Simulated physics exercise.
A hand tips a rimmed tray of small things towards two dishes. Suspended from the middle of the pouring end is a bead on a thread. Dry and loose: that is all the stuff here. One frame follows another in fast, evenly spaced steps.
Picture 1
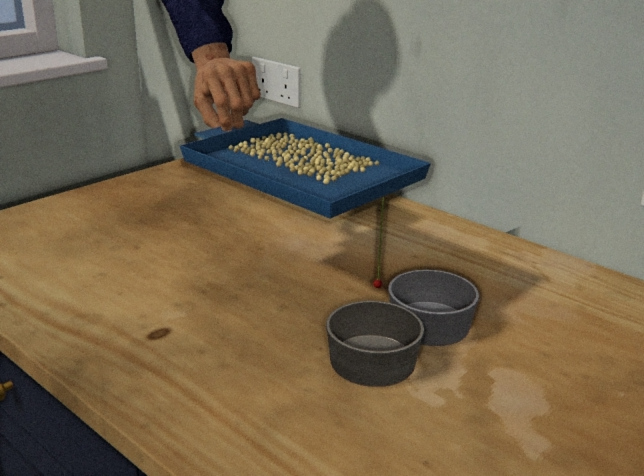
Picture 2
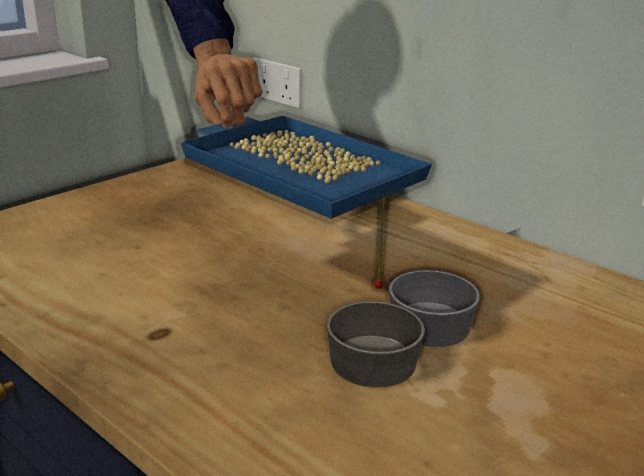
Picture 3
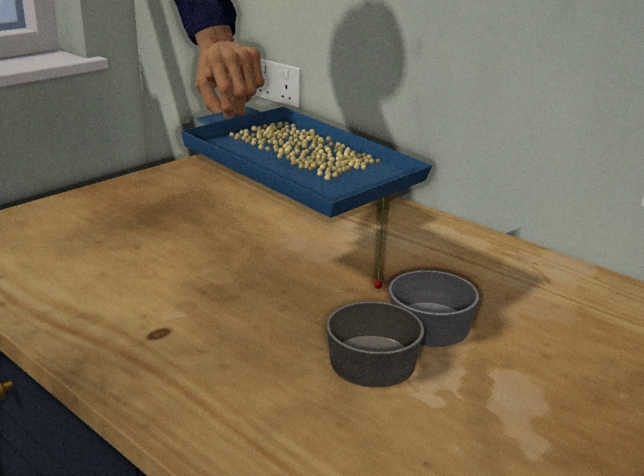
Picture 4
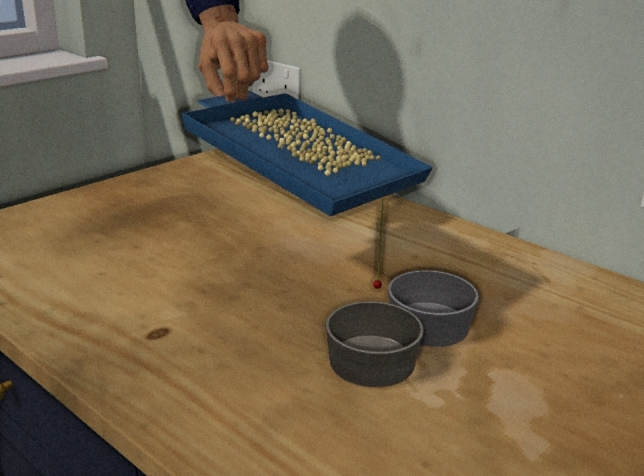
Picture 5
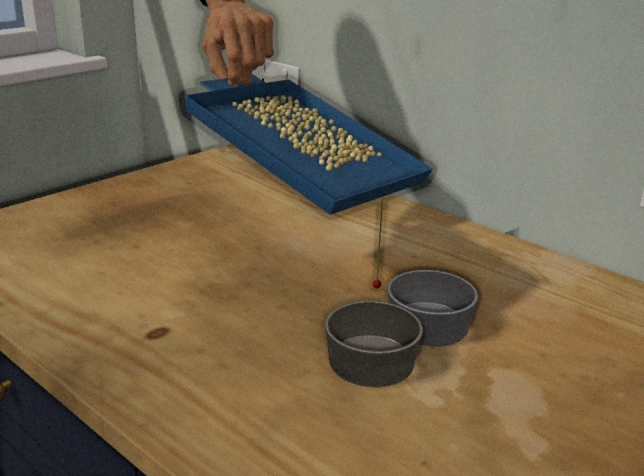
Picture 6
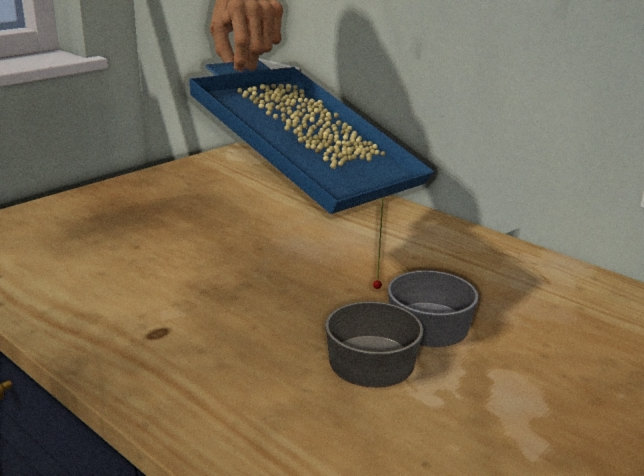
A hand in a dark blue sleeve grips the far end of a rimmed blue tray above a wooden worktop, seen from above at an angle beside a pale wall. Pale beans lie across the tray, a red bead hangs on a thread beneath its near end, and two grey dishes stand below. The hand steadily raises the far end, steepening the tray, while the camera stays still.
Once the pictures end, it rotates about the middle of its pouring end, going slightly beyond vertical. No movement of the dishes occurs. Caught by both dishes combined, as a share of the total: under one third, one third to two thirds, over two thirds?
Over two thirds.
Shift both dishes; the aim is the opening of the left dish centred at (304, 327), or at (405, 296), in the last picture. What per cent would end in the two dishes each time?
It would be roughly 0 per cent, followed by roughly 80 per cent.
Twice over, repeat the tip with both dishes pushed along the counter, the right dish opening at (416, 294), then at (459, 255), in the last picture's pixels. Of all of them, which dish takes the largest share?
Run 1: The one on the right side. Run 2: The one on the left side.
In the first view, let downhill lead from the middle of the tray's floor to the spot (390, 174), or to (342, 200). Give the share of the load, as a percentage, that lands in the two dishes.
50 %, give or take, and then 80 %.
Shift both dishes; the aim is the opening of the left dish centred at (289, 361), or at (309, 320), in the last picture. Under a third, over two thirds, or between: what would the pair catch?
Run 1 - under a third; run 2 - under a third.
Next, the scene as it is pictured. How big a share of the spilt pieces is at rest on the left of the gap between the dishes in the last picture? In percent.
Around 0 percent of the pieces.
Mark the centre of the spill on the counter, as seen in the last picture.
At about (512, 331).
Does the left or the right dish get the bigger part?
It's the one on the right.
Soon after the last picture, tray tipped steeply; most on the tray; a stray few in the right dish; a stray few outside both; a small part in the air.
A little later, tray tipped past a quarter turn; about half on the tray; about a quarter in the right dish; a small part outside both; a small part in the air.
Later still, tray tipped past a quarter turn; a stray few in the left dish; most in the right dish; a small part outside both.
At rest, tray tipped past a quarter turn; a stray few in the left dish; most in the right dish; a small part outside both.
